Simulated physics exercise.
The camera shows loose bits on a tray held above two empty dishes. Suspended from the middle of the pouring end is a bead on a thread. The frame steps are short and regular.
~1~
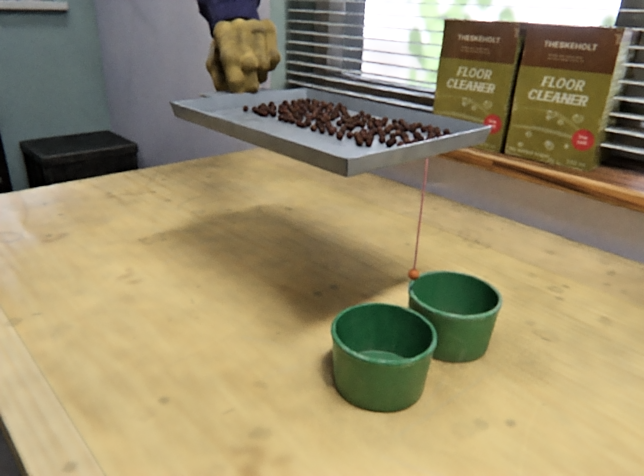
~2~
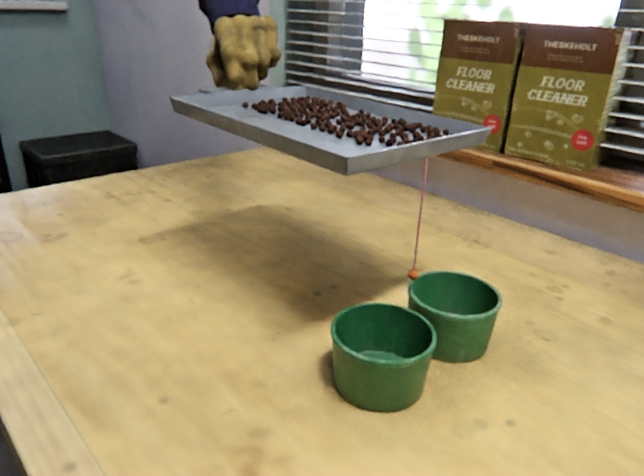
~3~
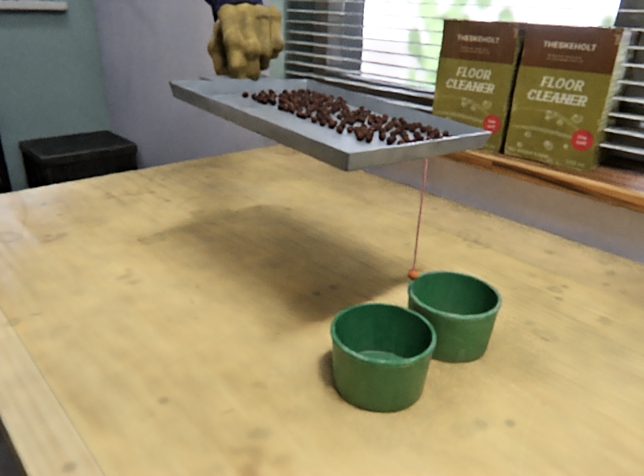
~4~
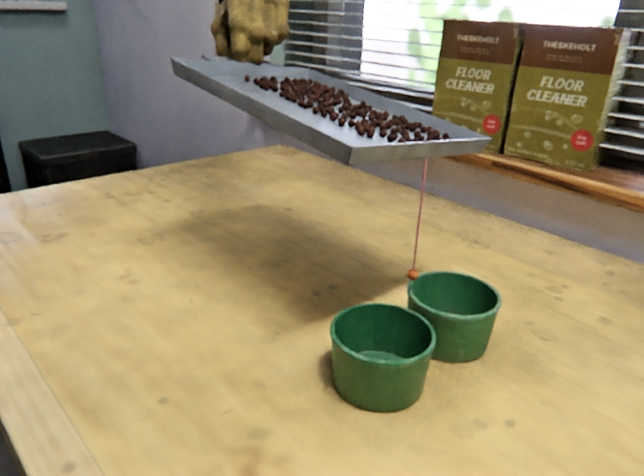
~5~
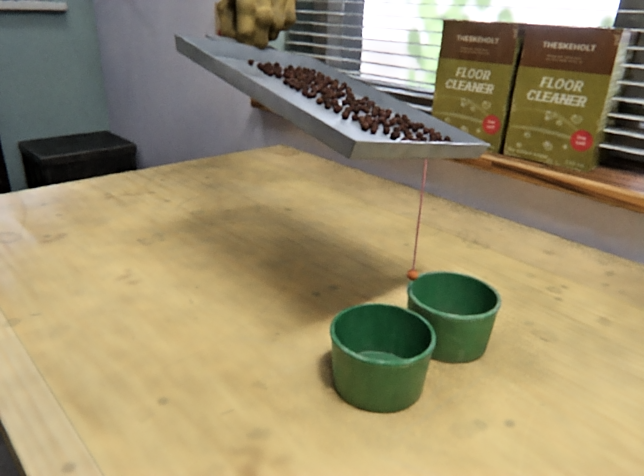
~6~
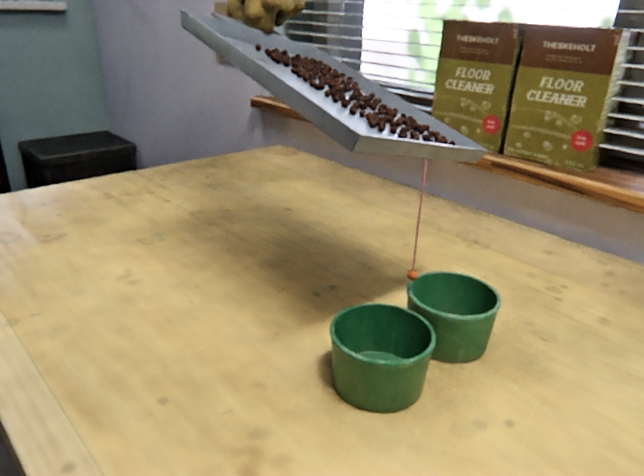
Gloved hand raising the far left side of a metal tray of brown berries, tilting it steadily above two green dishes.
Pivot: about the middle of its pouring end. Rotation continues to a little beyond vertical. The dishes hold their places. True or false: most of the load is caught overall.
False - less than half is caught.
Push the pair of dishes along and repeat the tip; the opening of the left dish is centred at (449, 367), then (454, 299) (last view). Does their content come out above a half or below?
One: Not half. Two: Below a half.
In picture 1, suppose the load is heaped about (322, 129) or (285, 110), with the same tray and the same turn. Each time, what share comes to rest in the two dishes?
First case: Close to 10 %; second case: Close to 0 %.
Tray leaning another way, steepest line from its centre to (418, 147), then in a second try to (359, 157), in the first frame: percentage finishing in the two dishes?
It comes to about 40 per cent the first time and about 60 per cent the second.
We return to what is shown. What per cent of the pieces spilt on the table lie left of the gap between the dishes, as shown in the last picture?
Looks to be around 20 per cent of the spill.
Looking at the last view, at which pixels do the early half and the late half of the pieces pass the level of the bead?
First near (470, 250), later near (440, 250).
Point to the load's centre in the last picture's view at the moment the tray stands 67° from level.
Near (446, 156).
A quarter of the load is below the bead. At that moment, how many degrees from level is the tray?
Roughly 80 degrees of turn.
Shortly afterwards, tray tipped steeply; the bulk on the tray; only a few outside both; a little in the air.
Next, tray tipped past a quarter turn; a little on the tray; only a few in the right dish; the bulk outside both; a little in the air.
Some moments later, tray tipped past a quarter turn; only a few in the right dish; all but a few outside both.
In the end, tray tipped past a quarter turn; none at all in the left dish; only a few in the right dish; all but a few outside both.
